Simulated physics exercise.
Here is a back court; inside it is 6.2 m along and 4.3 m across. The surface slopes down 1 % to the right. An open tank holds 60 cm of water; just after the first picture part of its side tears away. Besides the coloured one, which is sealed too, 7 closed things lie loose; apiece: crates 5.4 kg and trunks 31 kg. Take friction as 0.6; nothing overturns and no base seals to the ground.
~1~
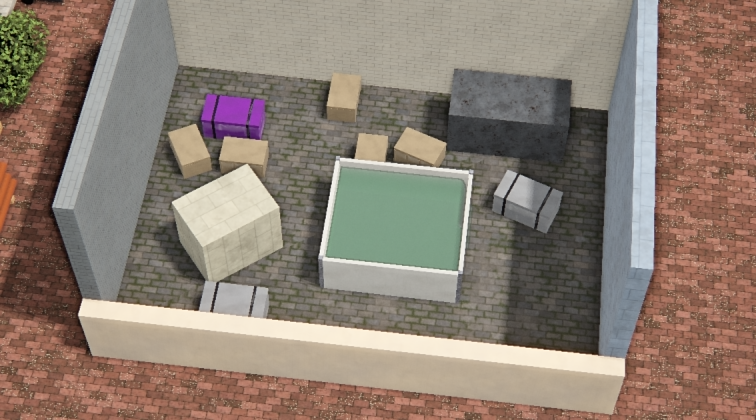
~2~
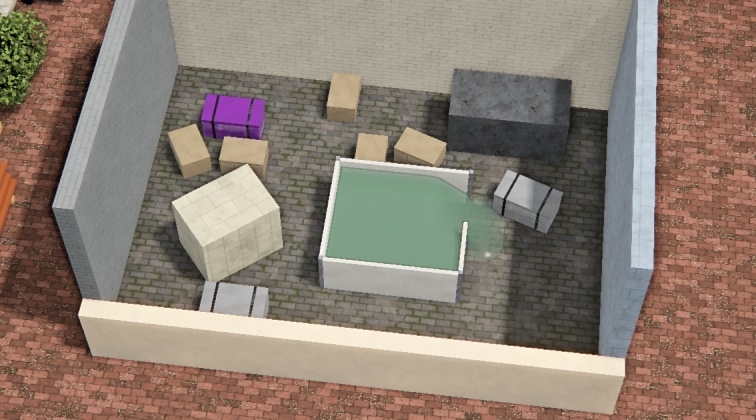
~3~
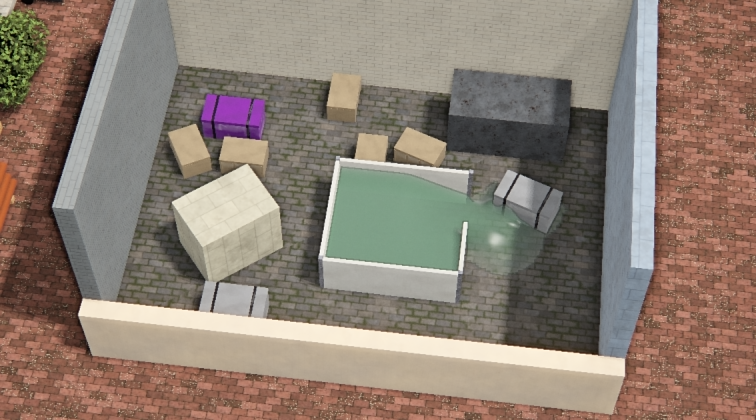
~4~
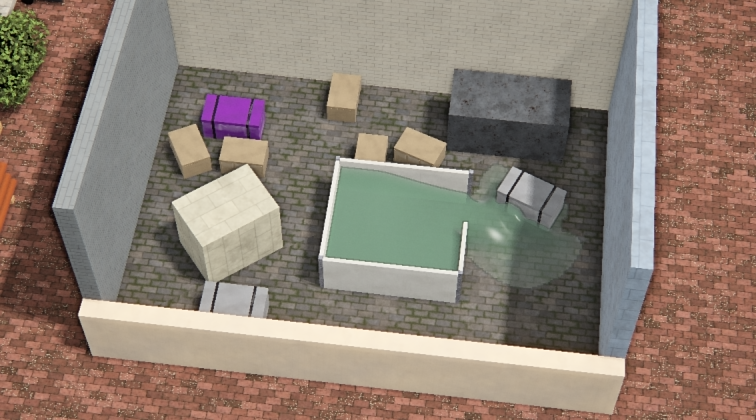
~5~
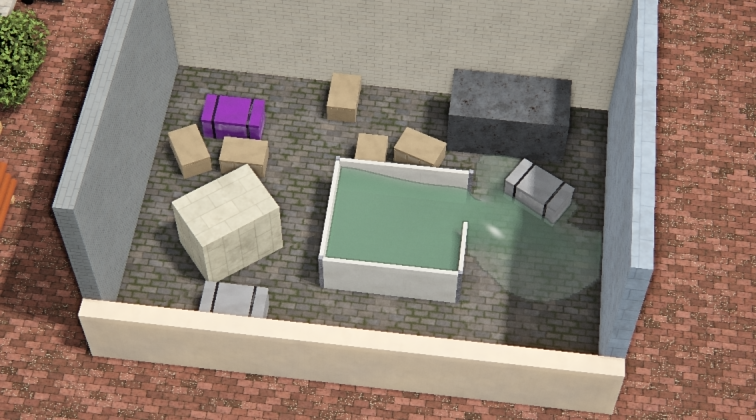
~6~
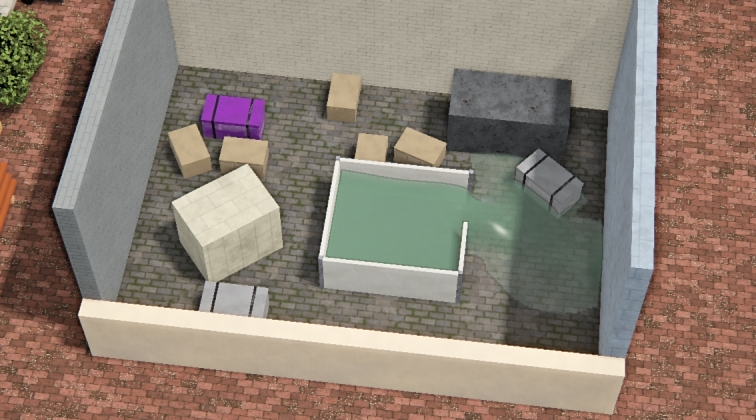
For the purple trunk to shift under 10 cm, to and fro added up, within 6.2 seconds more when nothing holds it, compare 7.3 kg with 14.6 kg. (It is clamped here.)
Verdict: Only the larger load is enough.
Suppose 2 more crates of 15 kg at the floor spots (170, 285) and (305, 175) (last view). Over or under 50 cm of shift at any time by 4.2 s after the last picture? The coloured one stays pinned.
In that order: Less, less.
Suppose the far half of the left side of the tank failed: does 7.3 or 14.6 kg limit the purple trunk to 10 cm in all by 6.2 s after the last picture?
Then neither load is enough.
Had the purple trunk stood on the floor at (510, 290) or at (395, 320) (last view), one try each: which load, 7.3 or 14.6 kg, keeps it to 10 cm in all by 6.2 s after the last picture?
In that order: Neither holds; neither holds.
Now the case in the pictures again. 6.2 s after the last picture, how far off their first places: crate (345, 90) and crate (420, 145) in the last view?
In turn: 100 cm, 140 cm.
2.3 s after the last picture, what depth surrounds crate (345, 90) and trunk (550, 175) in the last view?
Roughly 1 and 23 cm.
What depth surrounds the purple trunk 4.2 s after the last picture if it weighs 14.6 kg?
About 1 cm.
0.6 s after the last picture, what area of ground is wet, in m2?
Roughly 7.0 m2.
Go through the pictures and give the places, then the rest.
The purple trunk at (233, 110) rests on the ground; 2.5 m2 under water; 0 of 8 have shifted, in the first frame.
The purple trunk at (233, 110), on the bottom; water covers 3.0 m2; 0 of 8 have shifted, in the second frame.
The purple trunk at (233, 110), on the bottom; 3.4 m2 under water; 0 of 8 have shifted, in the third frame.
The purple trunk at (233, 110), on the bottom; 4.0 m2 under water; 1 of 8 have shifted, in the fourth frame.
The purple trunk at (233, 110), on the bottom; water covers 4.9 m2; 1 of 8 have shifted, in the fifth frame.
The purple trunk at (233, 110) rests on the ground; 5.6 m2 under water; 1 of 8 have shifted, in the sixth frame.
Then, 0.6 s after the last picture the purple trunk would be 0 cm from its start with 7.3 kg and 0 cm from its start with 14.6 kg; 0 cm of water round it then.
Then, 2.3 s after the last picture the purple trunk would be 0 cm from its start with 7.3 kg and 0 cm from its start with 14.6 kg; 0 cm of water round it then.
Then, 4.2 s after the last picture the purple trunk would be 2 cm from its start with 7.3 kg and 0 cm from its start with 14.6 kg; 1 cm of water round it then.
Then, 6.2 s after the last picture the purple trunk would be 22 cm from its start with 7.3 kg and 1 cm from its start with 14.6 kg; 4 cm of water round it then.
